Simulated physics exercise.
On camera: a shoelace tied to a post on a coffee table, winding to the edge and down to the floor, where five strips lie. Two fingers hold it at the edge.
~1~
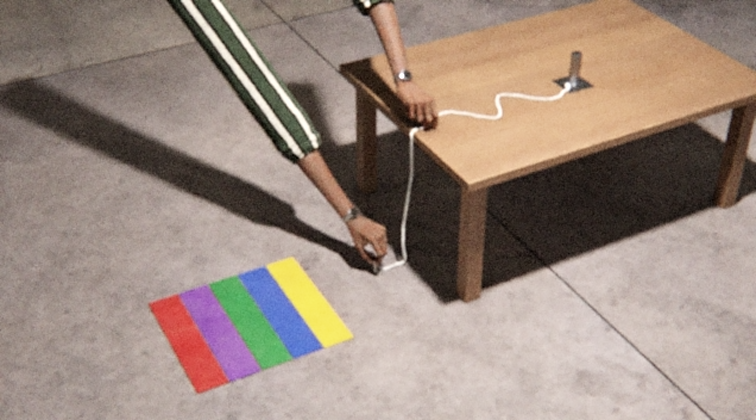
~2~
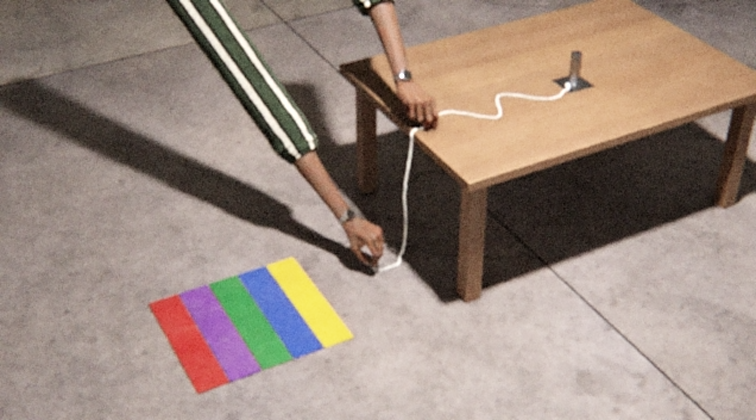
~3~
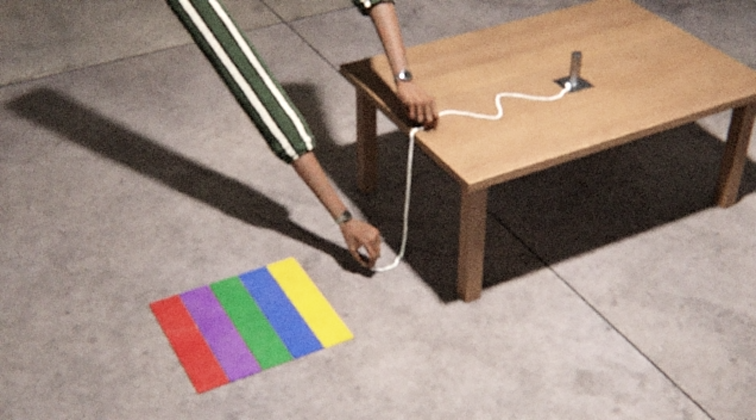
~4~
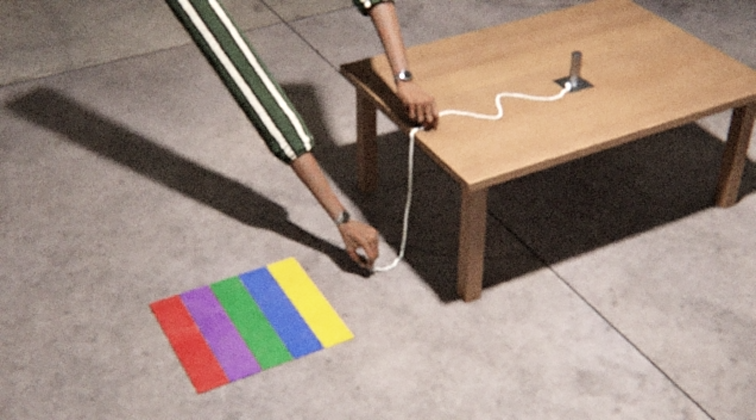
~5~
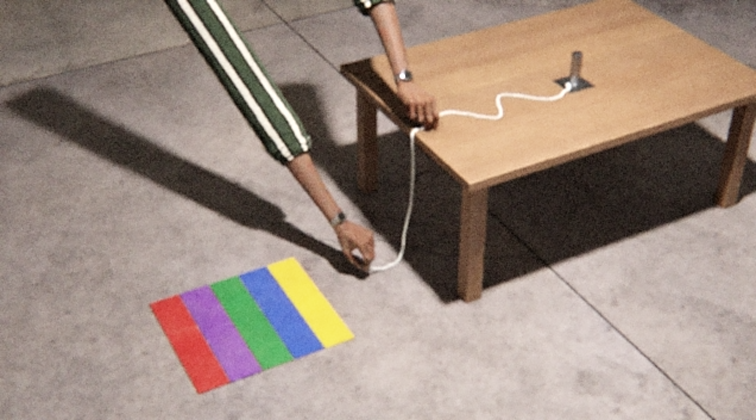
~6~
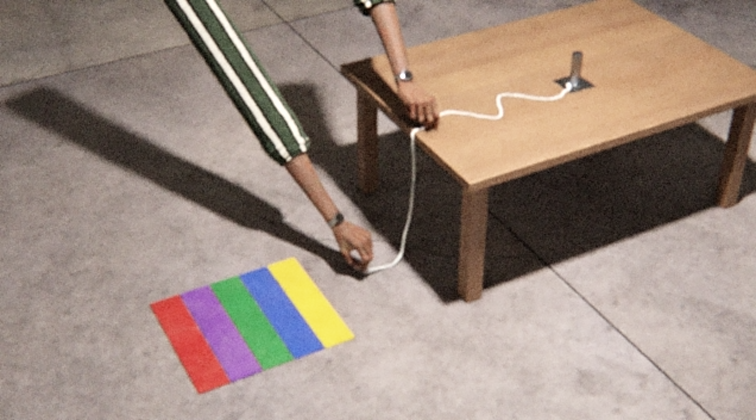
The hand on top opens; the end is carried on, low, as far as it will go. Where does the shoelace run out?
It gets as far as the purple strip.
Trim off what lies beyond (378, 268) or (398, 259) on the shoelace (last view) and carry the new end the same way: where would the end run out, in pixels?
Near (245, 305) and (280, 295).
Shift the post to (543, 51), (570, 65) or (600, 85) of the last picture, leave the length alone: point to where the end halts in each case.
Try by try, around (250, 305), (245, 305) and (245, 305).
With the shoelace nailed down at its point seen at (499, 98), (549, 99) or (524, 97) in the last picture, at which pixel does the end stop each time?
In that order: (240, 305), (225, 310) and (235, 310).
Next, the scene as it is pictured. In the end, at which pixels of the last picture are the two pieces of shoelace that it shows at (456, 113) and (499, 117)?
About (418, 130), and the other about (457, 118).
Early on, end near (288, 292); over blue.
Midway, end near (245, 306); over green.
At the end of the slack, end near (219, 315); over purple. The purple one.
